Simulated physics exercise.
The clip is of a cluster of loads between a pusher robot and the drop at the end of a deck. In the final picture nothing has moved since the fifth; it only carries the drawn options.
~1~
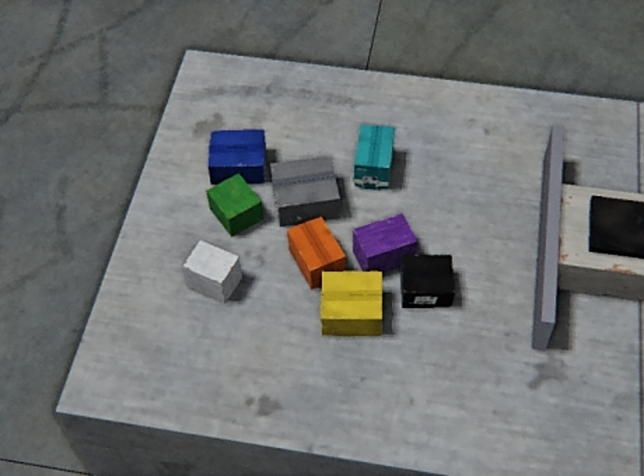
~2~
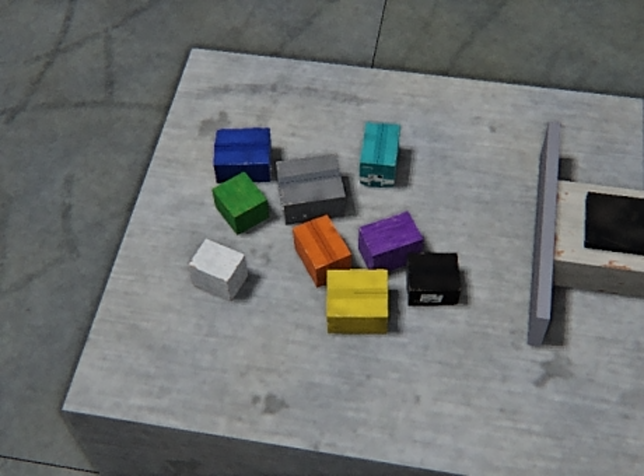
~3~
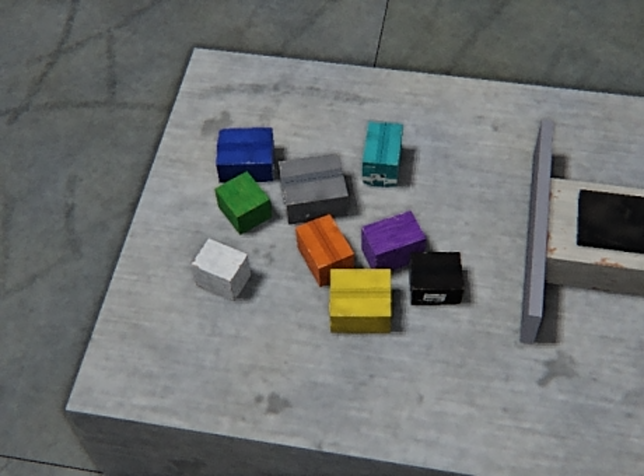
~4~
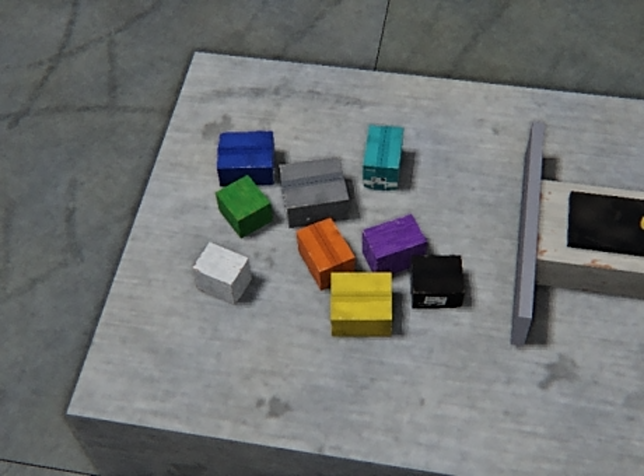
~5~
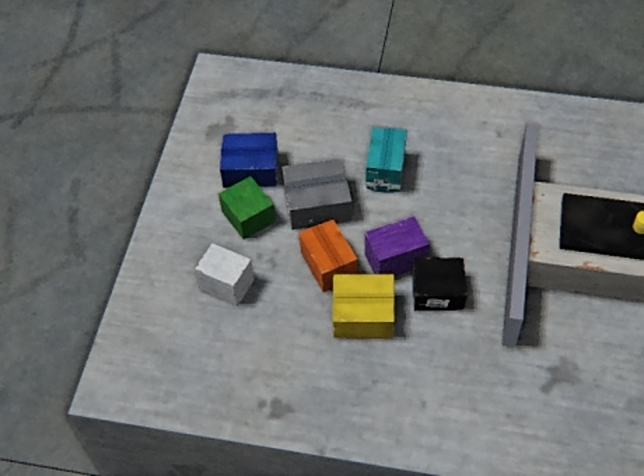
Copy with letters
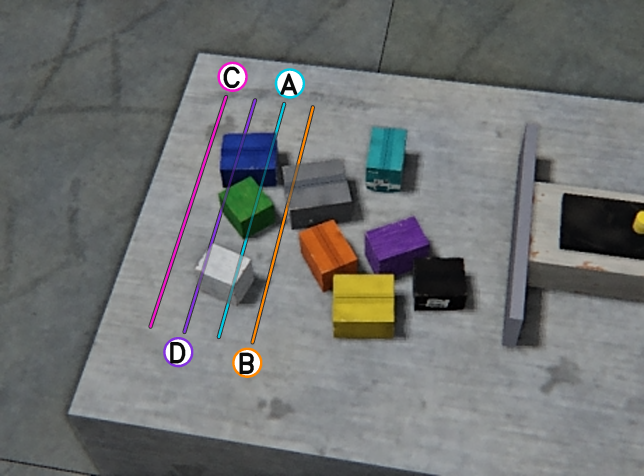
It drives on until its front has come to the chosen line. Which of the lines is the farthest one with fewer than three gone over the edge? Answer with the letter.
It should halt at D.
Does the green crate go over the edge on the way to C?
By then, yes.
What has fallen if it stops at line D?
It is the green crate.
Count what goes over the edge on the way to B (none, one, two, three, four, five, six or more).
The count is none.
On the copy, A at (254, 211); B at (285, 215); C at (191, 202); D at (223, 206).
On D. First, robot (487, 210); yellow box (329, 314); black parcel (371, 274).
Then, robot (376, 195); green crate (204, 202); blue parcel (239, 148).
Finally, robot (292, 184); green crate over the edge; orange parcel (139, 232); one fallen.
By contrast, A is within the limit but short; B is within the limit but short; C drops four.
